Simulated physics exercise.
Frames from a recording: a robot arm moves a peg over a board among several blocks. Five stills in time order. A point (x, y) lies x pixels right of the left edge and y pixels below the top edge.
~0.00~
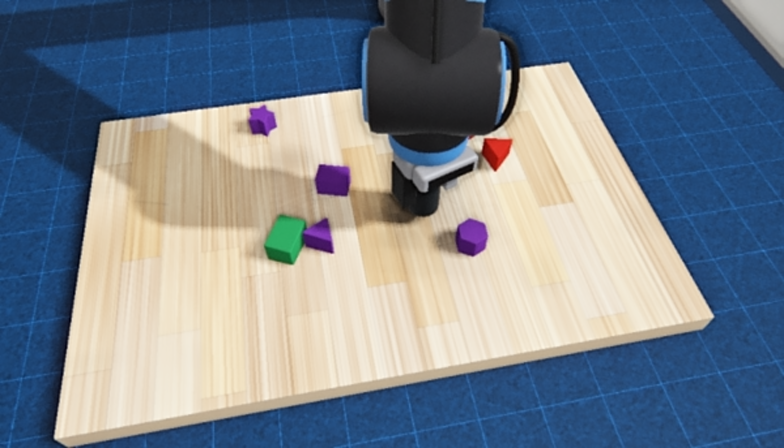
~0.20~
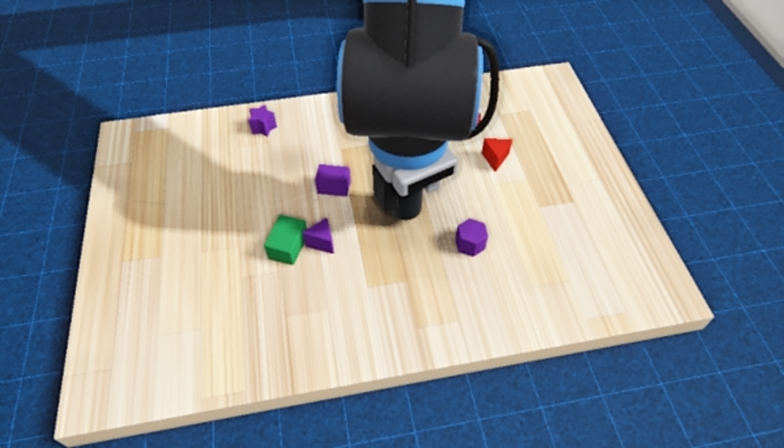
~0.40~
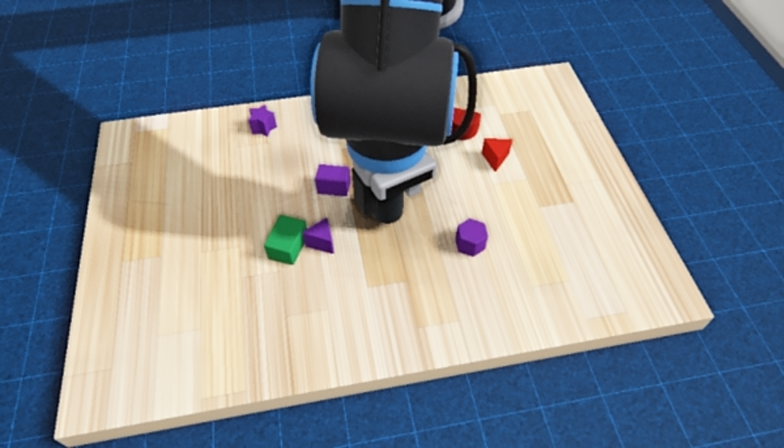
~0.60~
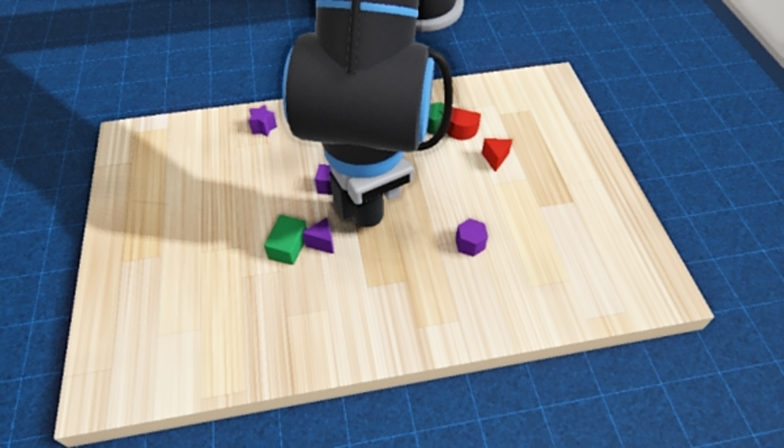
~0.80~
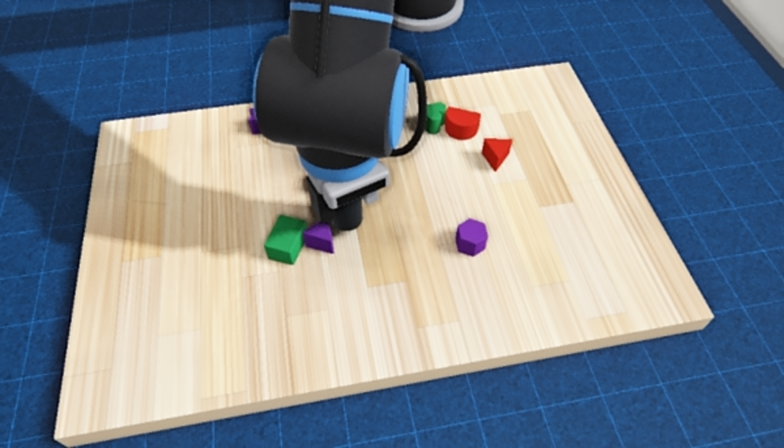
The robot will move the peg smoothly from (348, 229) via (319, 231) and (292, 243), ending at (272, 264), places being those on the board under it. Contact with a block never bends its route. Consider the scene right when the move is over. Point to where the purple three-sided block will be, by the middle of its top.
Its top face will be centred at roughly (286, 266).
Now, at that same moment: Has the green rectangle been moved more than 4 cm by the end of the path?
Short answer: Yes.
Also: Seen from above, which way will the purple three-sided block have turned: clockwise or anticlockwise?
It swings round anticlockwise.
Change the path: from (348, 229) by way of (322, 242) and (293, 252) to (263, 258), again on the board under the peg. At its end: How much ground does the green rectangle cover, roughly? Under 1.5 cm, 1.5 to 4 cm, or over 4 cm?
It gets moved over 4 cm.
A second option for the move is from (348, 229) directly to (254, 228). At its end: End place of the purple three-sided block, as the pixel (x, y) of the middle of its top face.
Somewhere near (301, 236).
What follows on the original path. One third of the way, peg (317, 222); green rectangle (281, 233); purple three-sided block (305, 239), turned 40° anticlockwise.
Two thirds of the way, peg (289, 236); green rectangle (257, 242), turned 35° anticlockwise; purple three-sided block (292, 252), turned 90° anticlockwise.
At the end, peg (269, 256); green rectangle (235, 256), turned 15° anticlockwise; purple three-sided block (286, 266), turned 125° anticlockwise; purple rectangle unmoved.
